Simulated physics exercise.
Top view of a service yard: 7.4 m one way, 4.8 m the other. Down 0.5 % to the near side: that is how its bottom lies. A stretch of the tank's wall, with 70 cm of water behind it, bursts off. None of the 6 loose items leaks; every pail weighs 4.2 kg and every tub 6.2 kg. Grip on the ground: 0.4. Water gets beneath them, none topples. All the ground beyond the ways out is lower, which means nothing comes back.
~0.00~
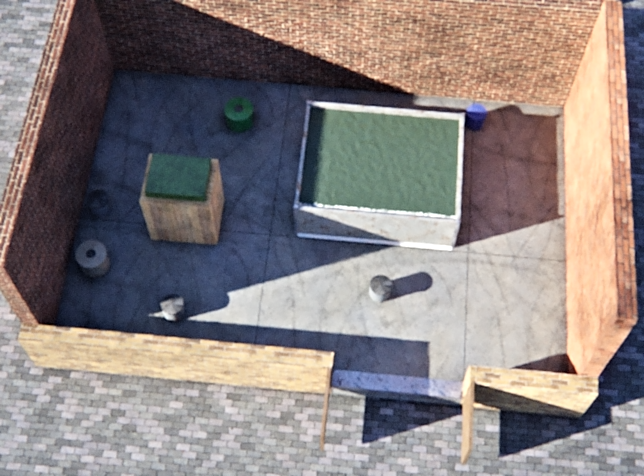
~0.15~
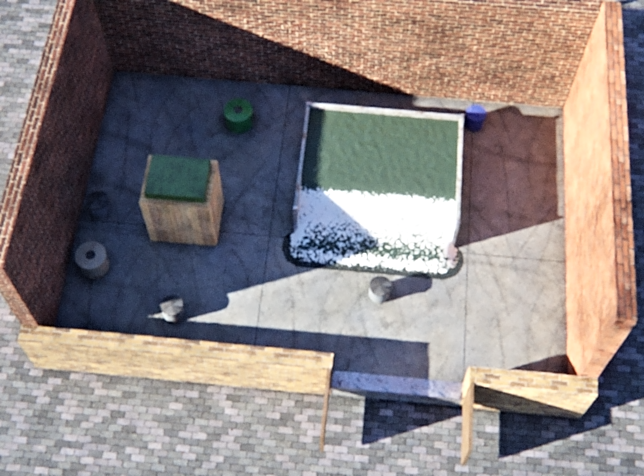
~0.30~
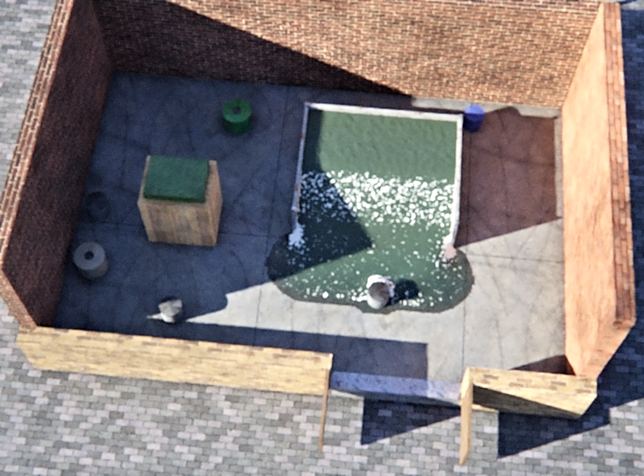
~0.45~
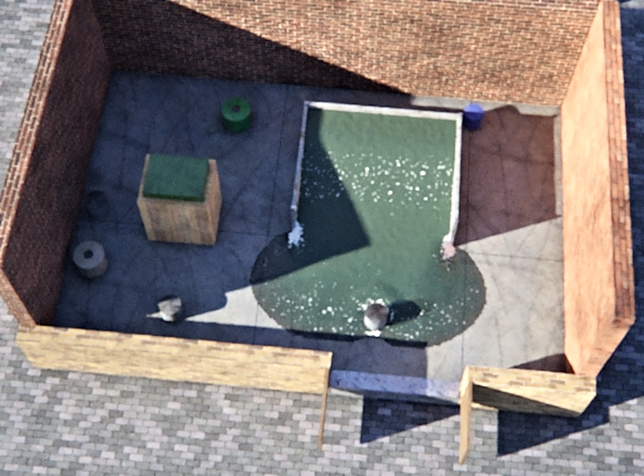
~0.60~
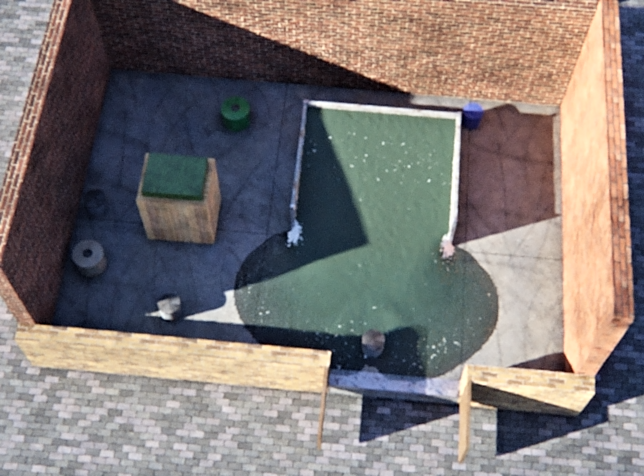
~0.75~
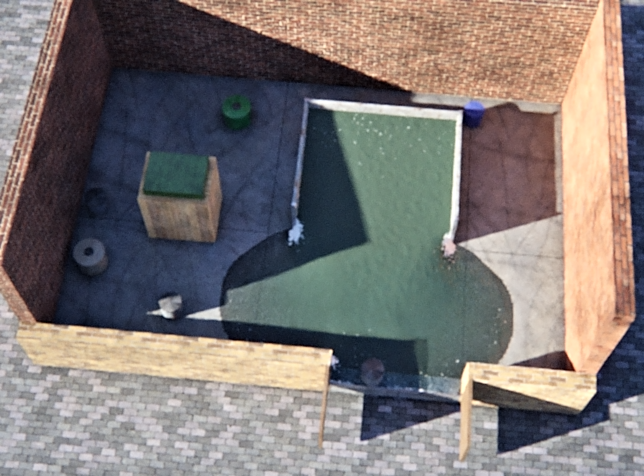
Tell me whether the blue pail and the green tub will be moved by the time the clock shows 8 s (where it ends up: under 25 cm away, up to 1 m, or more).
First the blue pail: It covers a short distance. Then the green tub: It covers a short distance.
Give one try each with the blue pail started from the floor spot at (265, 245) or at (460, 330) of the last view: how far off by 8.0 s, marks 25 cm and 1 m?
Run 1: It remains nearly still. Run 2: It is pushed far off.
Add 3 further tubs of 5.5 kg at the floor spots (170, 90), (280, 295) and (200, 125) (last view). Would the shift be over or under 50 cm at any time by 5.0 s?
Taking them in the order given: Falls short, exceeds it and falls short.
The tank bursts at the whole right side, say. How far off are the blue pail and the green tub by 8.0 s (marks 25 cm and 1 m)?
Blue pail: Displaced far; green tub: Displaced far.
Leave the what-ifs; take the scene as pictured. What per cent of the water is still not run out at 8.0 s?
Close to 48 in a hundred parts remain.
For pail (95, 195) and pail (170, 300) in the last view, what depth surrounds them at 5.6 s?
I'd put it at 6 cm and 3 cm respectively.
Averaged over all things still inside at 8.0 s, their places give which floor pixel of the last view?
About (303, 128).
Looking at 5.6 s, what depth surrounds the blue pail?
Close to 5 centimetres.
After 1.6 s the blue pail is near (475, 109), 0.0 m from its start, aground; the green tub is near (236, 106), 0.0 m from its start, aground; 1 of 6 are out; 0 afloat.
After 3.6 s the blue pail is near (475, 109), 0.0 m from its start, aground; the green tub is near (236, 106), 0.0 m from its start, aground; 1 of 6 are out; 1 afloat.
After 5.6 s the blue pail is near (465, 102), 0.2 m from its start, aground; the green tub is near (236, 106), 0.0 m from its start, aground; 1 of 6 are out; 2 afloat.
After 8.0 s the blue pail is near (432, 103), 0.7 m from its start, aground; the green tub is near (261, 132), 0.6 m from its start, aground; 1 of 6 are out; 1 afloat.
